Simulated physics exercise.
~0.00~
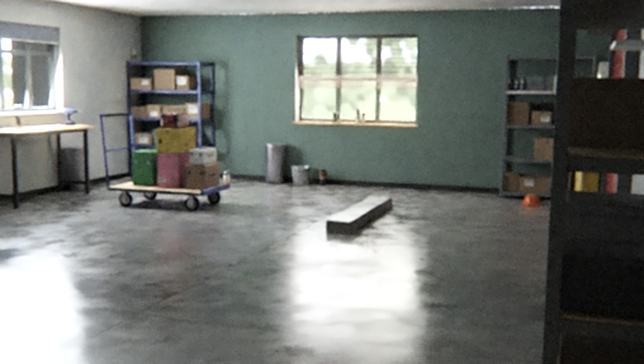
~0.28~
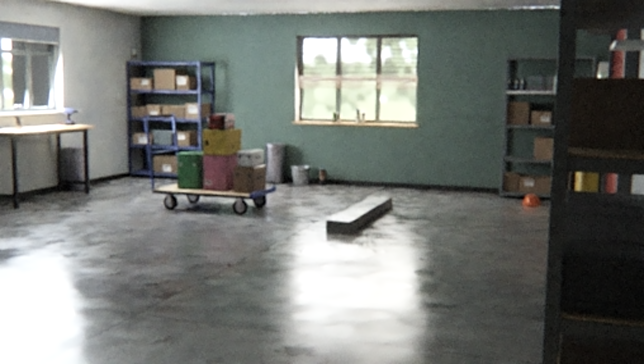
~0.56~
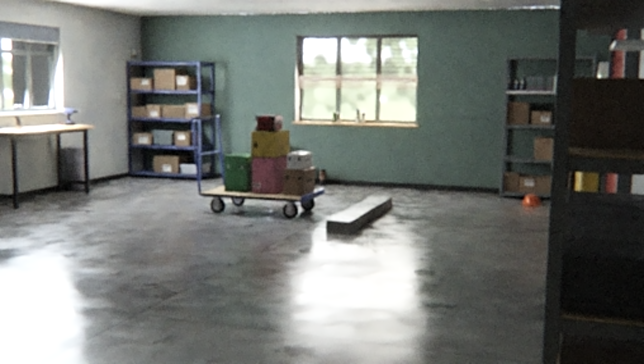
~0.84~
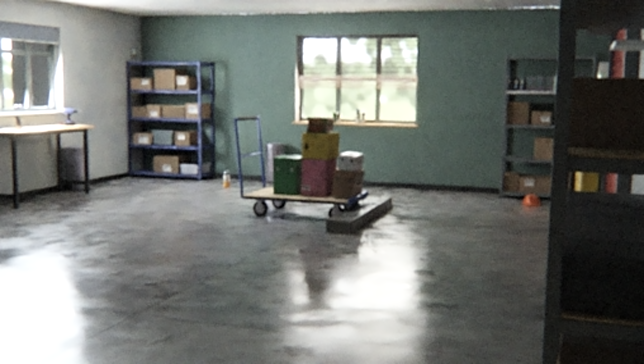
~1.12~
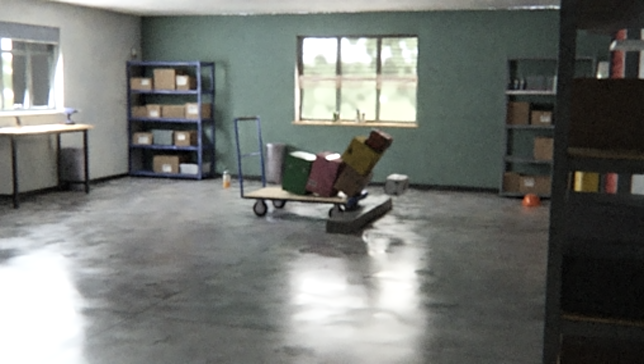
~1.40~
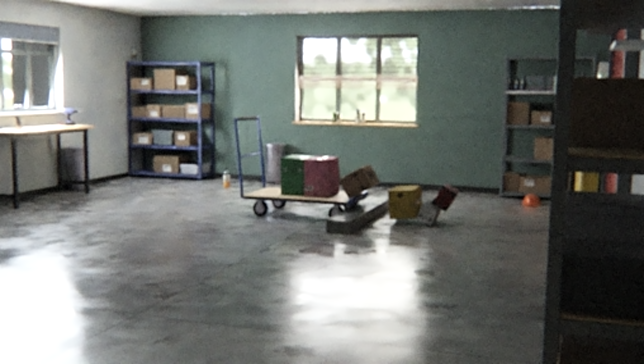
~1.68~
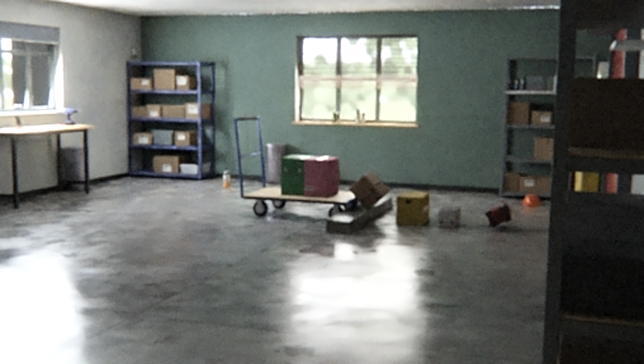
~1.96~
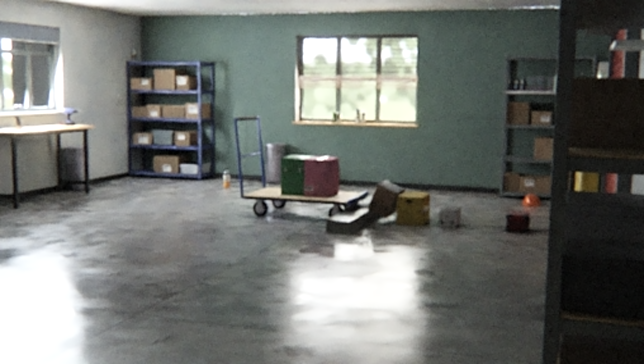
A platform trolley stacked with loose boxes and cases rolls to the right across the glossy floor of a storeroom, towards a low kerb. Its front meets the kerb and it stops abruptly, while the load keeps going. The yellow carton and the red case on top tip forward, the white box drops ahead of them, and the brown box leans over the front edge. The red case tumbles farthest to the right, and the brown box rolls off after the others. At the end, four pieces lie beyond the deck, while the green and pink ones remain upright aboard.
